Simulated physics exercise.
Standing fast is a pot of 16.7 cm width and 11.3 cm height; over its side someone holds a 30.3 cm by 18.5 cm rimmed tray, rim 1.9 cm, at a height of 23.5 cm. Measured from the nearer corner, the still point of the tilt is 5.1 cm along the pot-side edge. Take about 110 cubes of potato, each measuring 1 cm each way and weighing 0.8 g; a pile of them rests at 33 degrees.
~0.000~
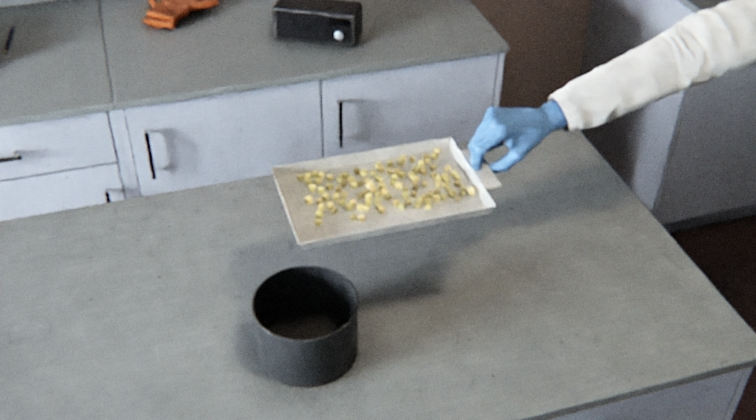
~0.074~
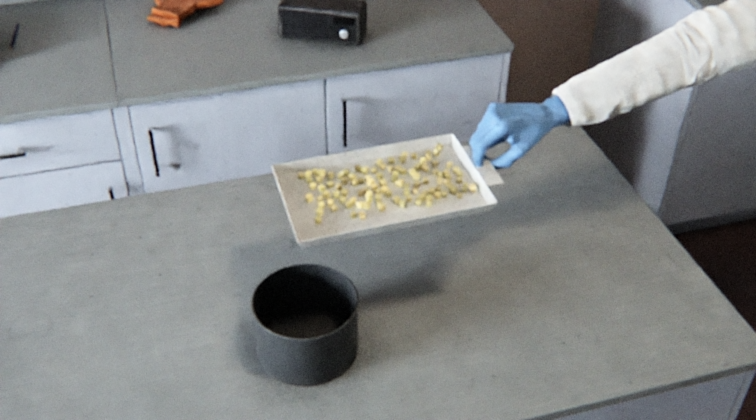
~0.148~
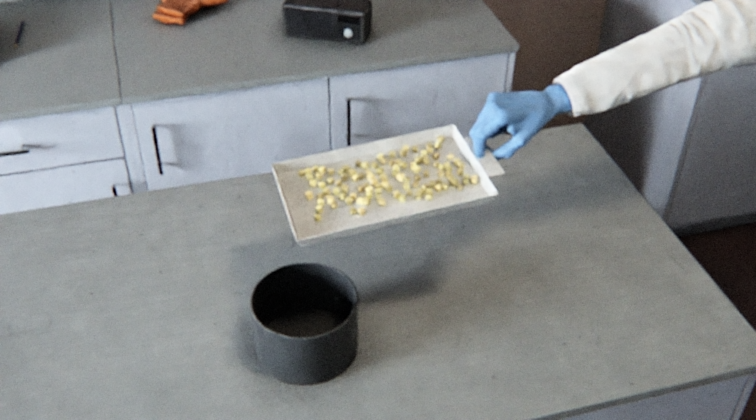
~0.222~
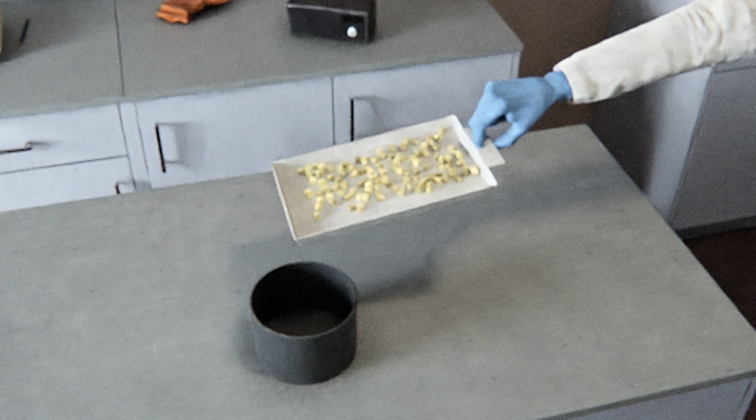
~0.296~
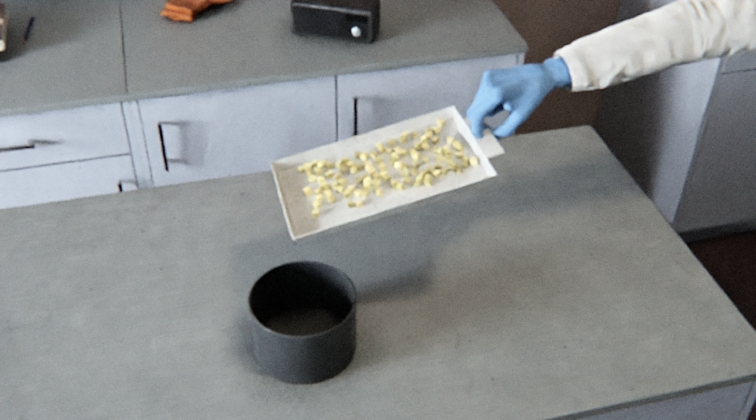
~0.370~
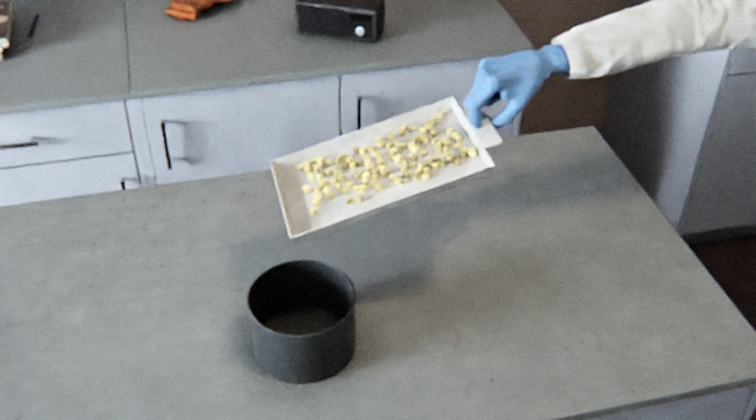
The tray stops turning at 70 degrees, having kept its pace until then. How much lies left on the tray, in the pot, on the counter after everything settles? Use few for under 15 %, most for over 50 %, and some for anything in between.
Left on the tray: Most, pot: Few, counter: Some.
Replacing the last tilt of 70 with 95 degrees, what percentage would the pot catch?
Around 20 per cent, then.
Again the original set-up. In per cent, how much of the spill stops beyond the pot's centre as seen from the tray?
Near 100 in a hundred.
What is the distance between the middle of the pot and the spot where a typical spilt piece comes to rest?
Distance: Around 28 cm.
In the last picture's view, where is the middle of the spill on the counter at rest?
Spill centre at rest: About (159, 322).
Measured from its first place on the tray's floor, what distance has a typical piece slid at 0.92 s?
About 6 cm.
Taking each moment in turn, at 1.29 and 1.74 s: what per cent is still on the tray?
Sequence: 70; 65.
Then, at 0.92 s, tilt 41 degrees; the tray holds 100 %, the pot 0 %.
After 1.29 s, tilt 58 degrees; the tray holds 70 %, the pot 0 %.
After 1.74 s, tilt 70 degrees; the tray holds 65 %, the pot 0 %.
At rest (2.8 s), tray 65 %, pot 0 %, counter 30 %.
